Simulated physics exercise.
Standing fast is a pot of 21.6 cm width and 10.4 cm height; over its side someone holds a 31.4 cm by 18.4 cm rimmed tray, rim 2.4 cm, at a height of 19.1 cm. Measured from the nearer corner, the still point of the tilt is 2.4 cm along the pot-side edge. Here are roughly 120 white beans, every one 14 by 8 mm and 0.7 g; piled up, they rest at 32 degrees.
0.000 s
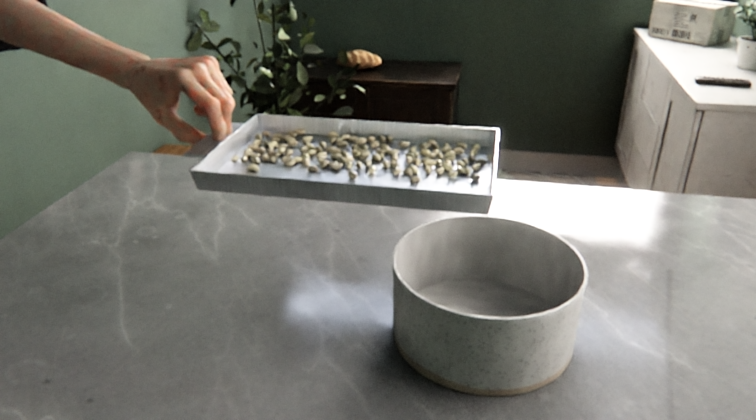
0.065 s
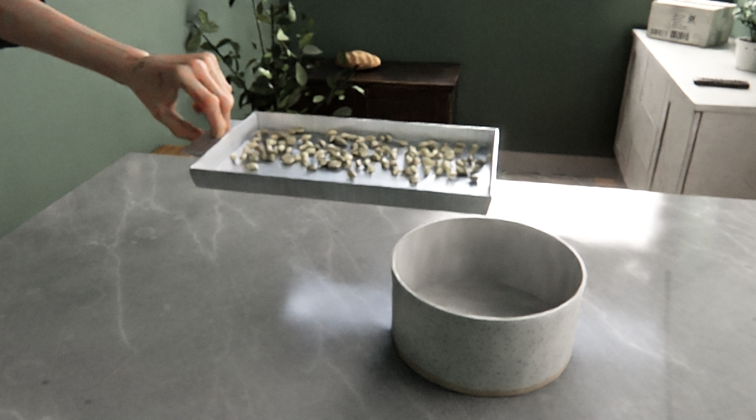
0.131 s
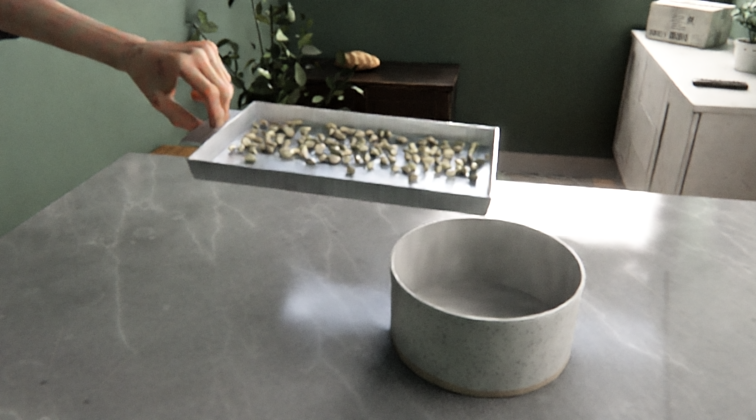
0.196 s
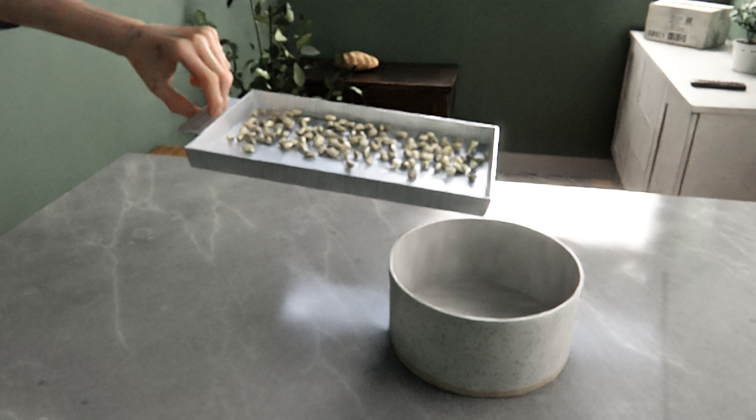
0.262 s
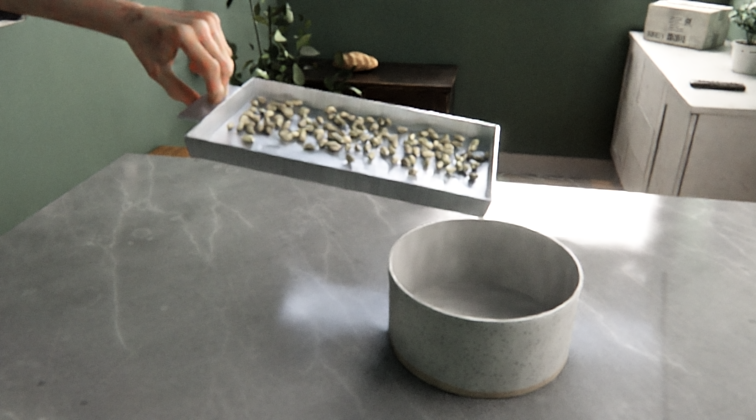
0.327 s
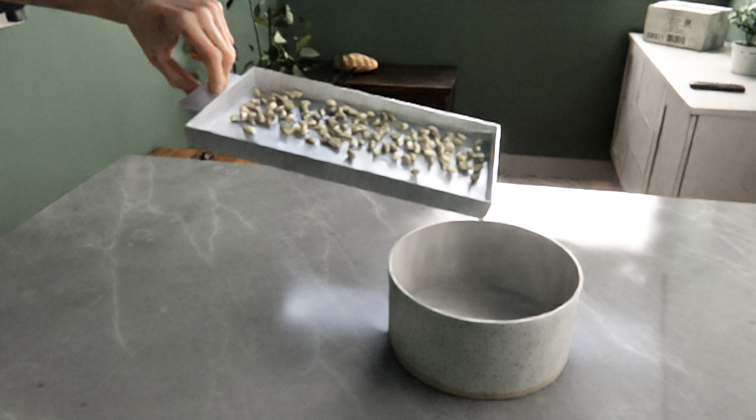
On a grey marbled table in a green-walled room, a hand lifted the left side of a shallow tray of pale beans, slanting it gradually down to the right beside a round speckled pot.
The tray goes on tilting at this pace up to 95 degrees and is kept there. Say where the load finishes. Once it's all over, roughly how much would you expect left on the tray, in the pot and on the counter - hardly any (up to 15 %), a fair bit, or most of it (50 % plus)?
I'd expect tray: Hardly any; pot: Most of it; counter: Hardly any.
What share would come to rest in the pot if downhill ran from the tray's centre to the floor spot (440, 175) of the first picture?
Something like 70 in a hundred.
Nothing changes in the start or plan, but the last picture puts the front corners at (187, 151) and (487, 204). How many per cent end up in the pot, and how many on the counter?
That works out as pot 60 and counter 40.
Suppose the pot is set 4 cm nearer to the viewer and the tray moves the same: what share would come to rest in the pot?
Near 95 per cent in that case.
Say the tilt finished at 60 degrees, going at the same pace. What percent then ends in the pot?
It would be near 10 per cent.
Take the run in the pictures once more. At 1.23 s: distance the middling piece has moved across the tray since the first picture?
Displacement on the tray: Roughly 14 cm.
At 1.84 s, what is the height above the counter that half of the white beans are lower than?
Some 24 cm.
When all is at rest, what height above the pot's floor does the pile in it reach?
Height: Approx. 2.0 cm.
After 1.23 s, tilt 50 degrees; the tray holds 95 %, the pot 0 %.
Then, at 1.84 s, tilt 76 degrees; the tray holds 90 %, the pot 10 %.
After 2.49 s, tilt 95 degrees; the tray holds 10 %, the pot 85 %.
At rest (3.3 s), tray 5 %, pot 95 %, counter 0 %.
